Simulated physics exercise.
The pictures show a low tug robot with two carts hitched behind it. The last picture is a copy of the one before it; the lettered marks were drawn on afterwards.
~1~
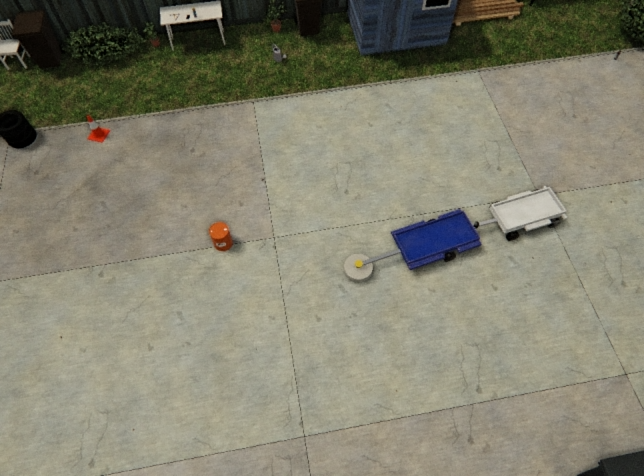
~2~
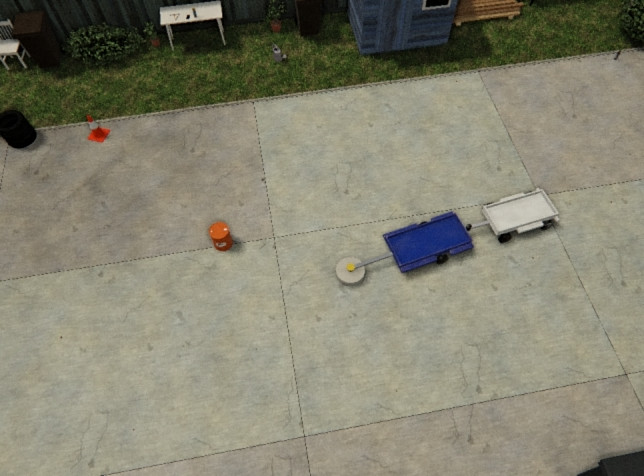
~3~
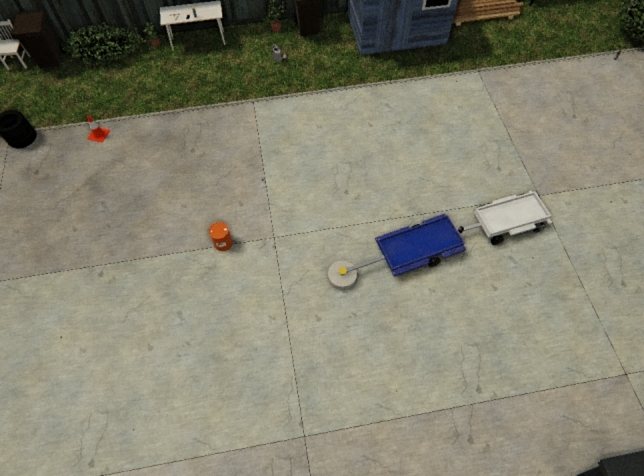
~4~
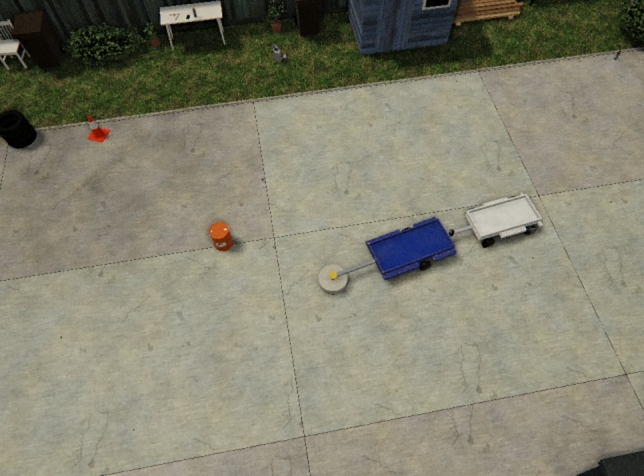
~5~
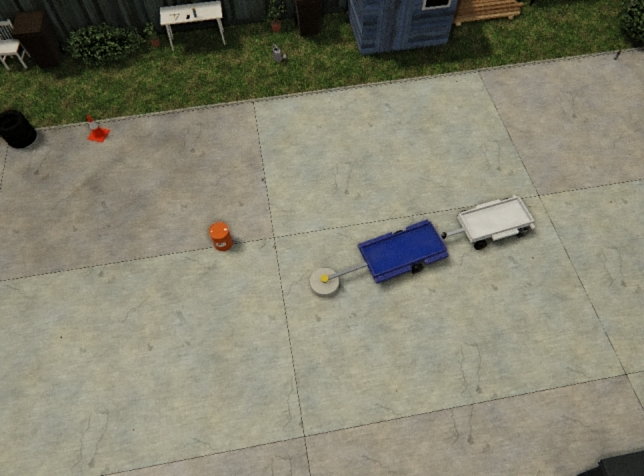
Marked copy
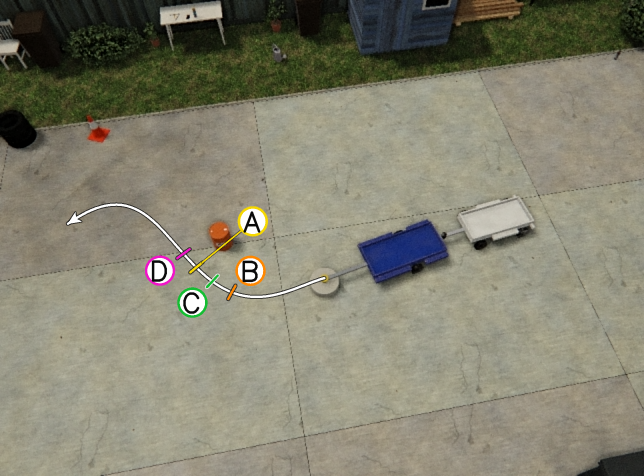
Low round robot towing a blue cart and a white cart slowly leftward across a concrete yard, near an orange keg.
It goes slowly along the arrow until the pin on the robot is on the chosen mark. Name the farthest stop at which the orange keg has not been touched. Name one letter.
Up to mark D.
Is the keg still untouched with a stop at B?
Yes.
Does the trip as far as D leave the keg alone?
Yes.
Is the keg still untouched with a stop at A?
Yes.
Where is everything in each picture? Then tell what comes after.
In the first picture, robot (358, 267); blue cart (436, 238); white cart (527, 210).
In the second picture, robot (350, 271); blue cart (428, 240); white cart (520, 212); orange keg (224, 243).
In the third picture, robot (342, 274); blue cart (420, 243); white cart (512, 214); orange keg (224, 243).
In the fourth picture, robot (333, 279); blue cart (411, 247); white cart (503, 217); orange keg (224, 243).
In the fifth picture, robot (324, 281); blue cart (403, 250); white cart (495, 219); orange keg (224, 243).
On the marked copy, A at (196, 267); B at (232, 292); C at (212, 281); D at (183, 254); the route from (324, 278) via (183, 254) to (68, 224).
Following D. Soon after the start, robot (271, 299), last cart (447, 235).
Later, robot (217, 287), last cart (403, 252).
In the end, robot (185, 257), last cart (367, 266); nothing has been touched.
As for the rest, A is safe but short; B is safe but short; C is safe but short.
